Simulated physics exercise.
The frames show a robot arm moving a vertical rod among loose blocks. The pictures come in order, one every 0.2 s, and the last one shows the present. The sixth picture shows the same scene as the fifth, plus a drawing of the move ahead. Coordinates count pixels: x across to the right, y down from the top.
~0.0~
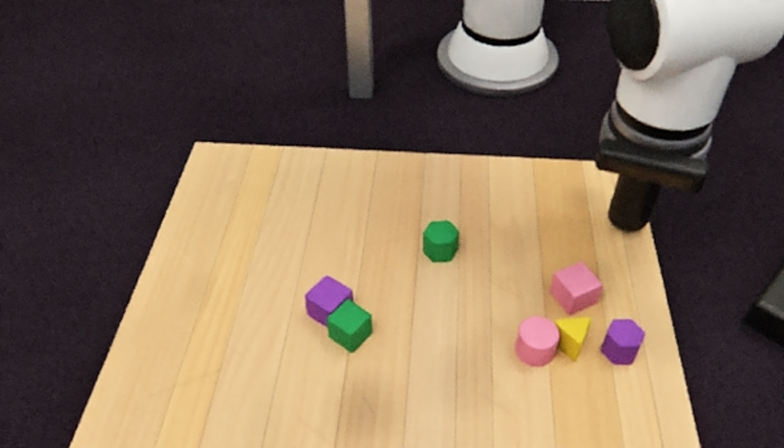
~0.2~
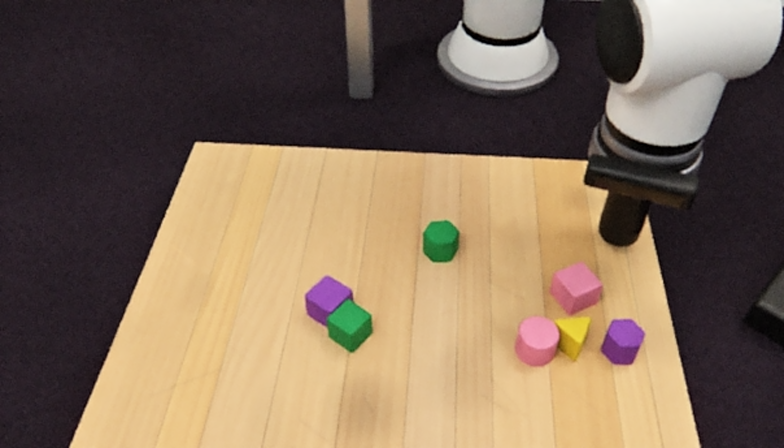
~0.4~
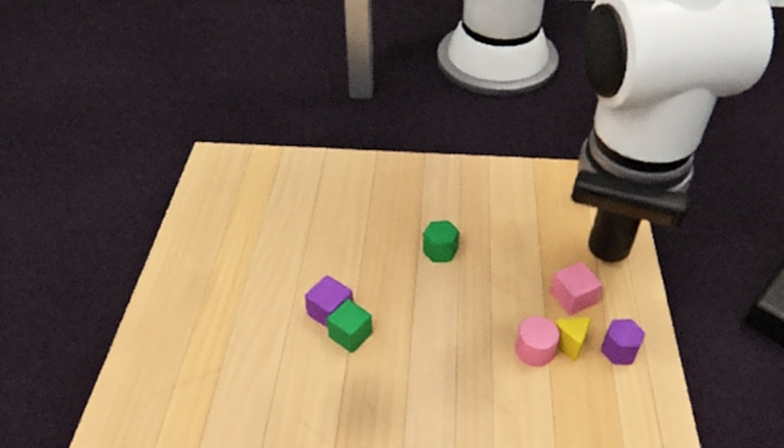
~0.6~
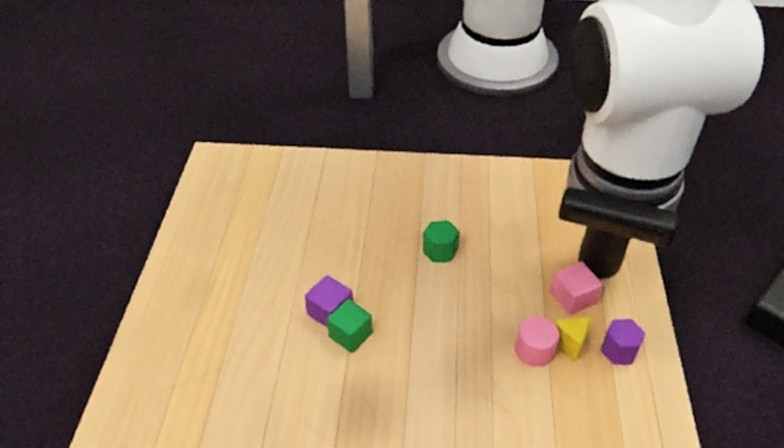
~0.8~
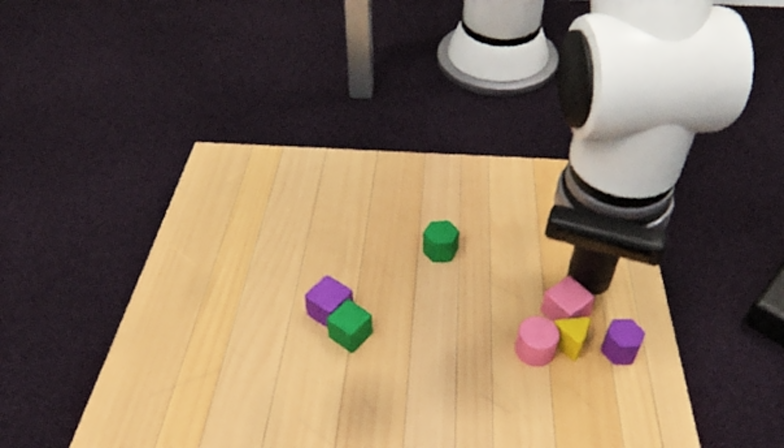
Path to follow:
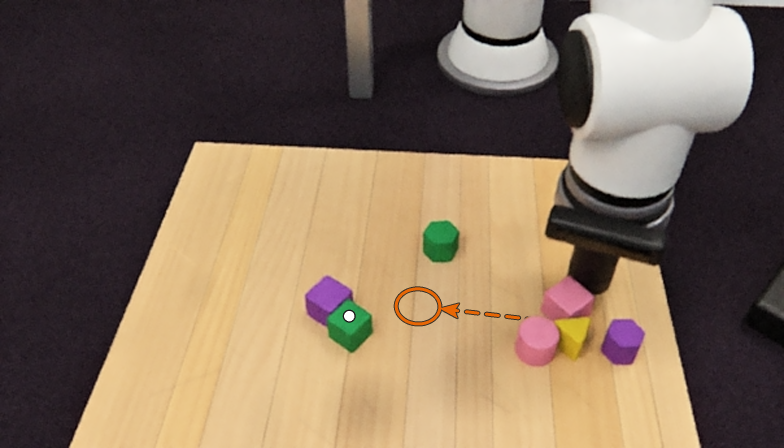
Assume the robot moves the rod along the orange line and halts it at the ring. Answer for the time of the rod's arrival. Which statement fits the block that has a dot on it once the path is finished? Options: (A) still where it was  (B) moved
A - still where it was.
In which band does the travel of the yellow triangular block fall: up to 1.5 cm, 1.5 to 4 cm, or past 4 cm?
If I had to pick, the yellow triangular block travels from 1.5 to 4 cm here.
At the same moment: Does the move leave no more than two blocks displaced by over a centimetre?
No, that is not what happens.
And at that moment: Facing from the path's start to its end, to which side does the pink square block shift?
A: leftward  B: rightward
Correct choice: A.
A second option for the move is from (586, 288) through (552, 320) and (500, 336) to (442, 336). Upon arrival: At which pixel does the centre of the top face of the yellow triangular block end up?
I think it will end close to (570, 357).
Path on the board, from (586, 288) by way of (547, 320) and (482, 314) to (418, 306); the dot is on the green square block.
The first path, step by step. One third of the way, rod at (548, 311); pink cylinder at (519, 362); pink square block at (538, 333), turned 35° anticlockwise; yellow triangular block at (573, 356), turned 20° anticlockwise.
Two thirds of the way, rod at (482, 305); pink cylinder at (516, 366); pink square block at (531, 334), turned 45° anticlockwise; yellow triangular block at (573, 356), turned 20° anticlockwise.
At the end, rod at (418, 297); green square block in place; pink cylinder at (516, 366); pink square block at (531, 334), turned 45° anticlockwise; yellow triangular block at (573, 356), turned 20° anticlockwise.
